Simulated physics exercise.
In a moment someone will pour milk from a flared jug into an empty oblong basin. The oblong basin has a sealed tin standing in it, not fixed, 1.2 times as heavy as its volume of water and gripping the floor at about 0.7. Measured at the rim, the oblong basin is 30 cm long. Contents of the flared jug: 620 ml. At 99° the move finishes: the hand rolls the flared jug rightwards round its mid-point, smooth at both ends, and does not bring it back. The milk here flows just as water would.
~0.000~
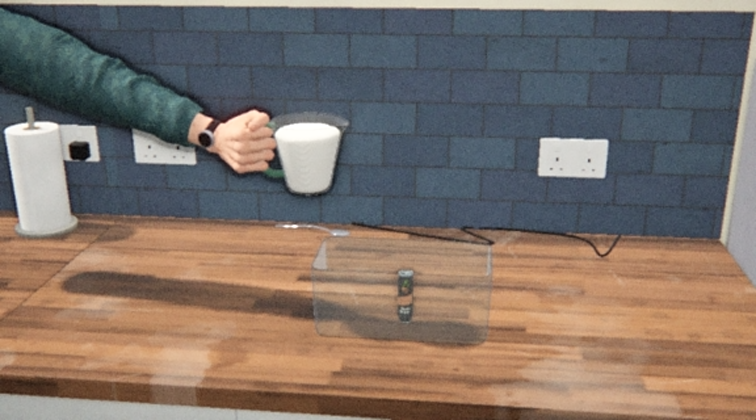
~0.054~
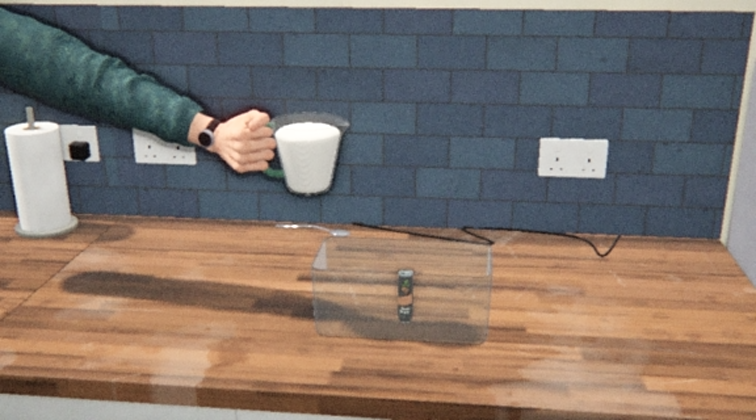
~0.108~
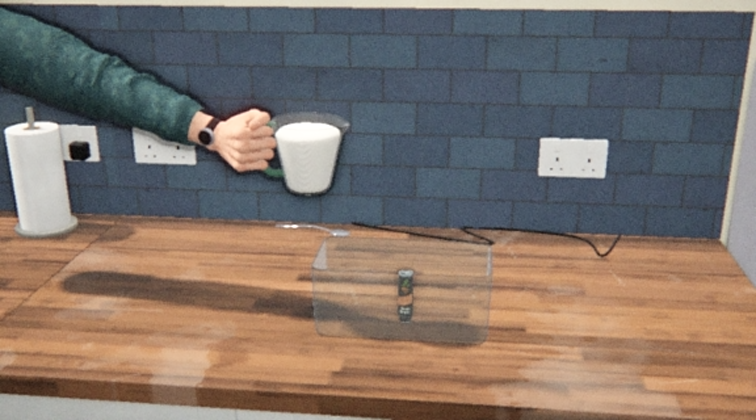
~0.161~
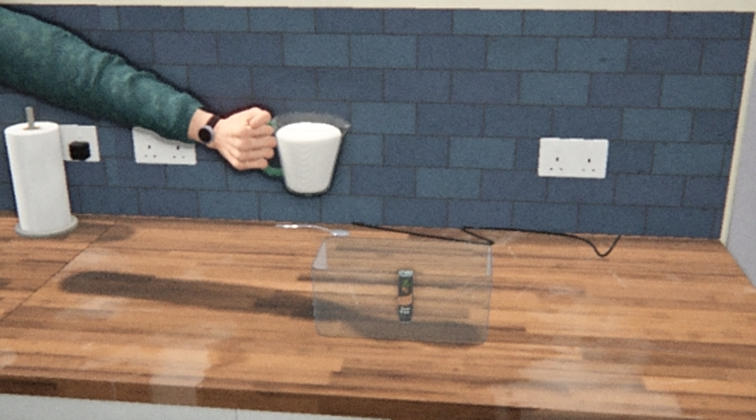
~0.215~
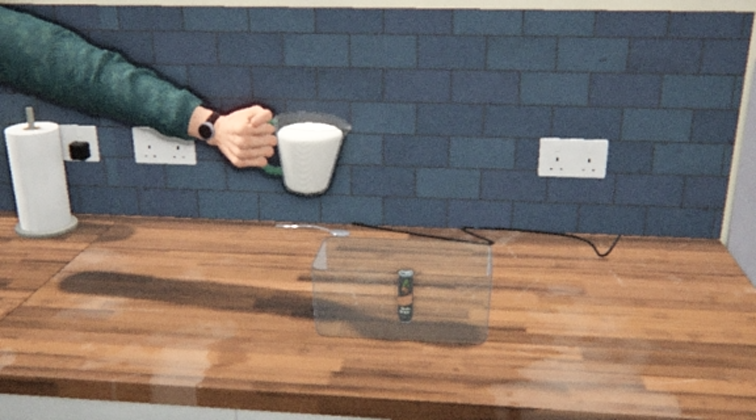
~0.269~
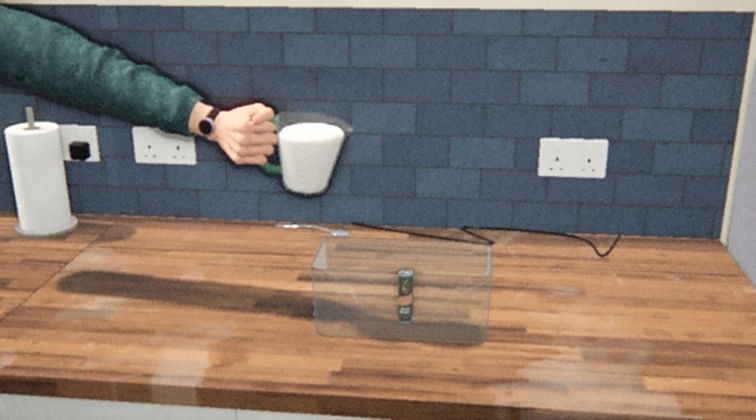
A hand in a green sleeve held a flared jug of milk above a clear oblong basin with a small tin inside, and slowly tilted the jug very slightly to the right.
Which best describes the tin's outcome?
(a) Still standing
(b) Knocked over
Knocked over.
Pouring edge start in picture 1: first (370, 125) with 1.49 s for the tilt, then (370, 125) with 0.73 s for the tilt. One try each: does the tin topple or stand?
First it stays up; then it stays up.
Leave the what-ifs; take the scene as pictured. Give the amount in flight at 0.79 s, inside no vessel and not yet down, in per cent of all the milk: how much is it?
Estimate: About 16 % of all of it.
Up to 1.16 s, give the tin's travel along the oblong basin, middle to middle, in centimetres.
Close to 0 cm.
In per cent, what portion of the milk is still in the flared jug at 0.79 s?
Some 80 per cent.
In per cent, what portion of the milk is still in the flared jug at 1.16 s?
26 %.
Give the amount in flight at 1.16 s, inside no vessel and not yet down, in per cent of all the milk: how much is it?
It comes to some 22 percent of the total.
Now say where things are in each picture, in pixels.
The first picture shows tilt 0°; pouring edge (349, 123); surface from (277, 130) to (340, 132); the oblong basin's rim runs from (318, 253) to (491, 261); the tin's top is at (406, 275).
The second picture shows tilt 0°; pouring edge (349, 124); surface from (277, 130) to (340, 132).
The third picture shows tilt 1°; pouring edge (349, 124); surface from (277, 130) to (341, 132).
The fourth picture shows tilt 3°; pouring edge (350, 125); surface from (279, 130) to (342, 132).
The fifth picture shows tilt 5°; pouring edge (351, 127); surface from (279, 130) to (342, 133).
The sixth picture shows tilt 8°; pouring edge (353, 129); surface from (281, 130) to (345, 133).
After 0.79 s the tilt is 54° and 80 per cent is still to pour; the tin stands where it began.
After 1.16 s the tilt is 88° and 26 per cent is still to pour; the tin stands where it began.
After 1.56 s the tilt is 99° and 1 per cent is still to pour; the tin lies on its side.
After 1.99 s the tilt is 99° and 0 per cent is still to pour; the tin lies on its side.
In the end the tin lies on its side.
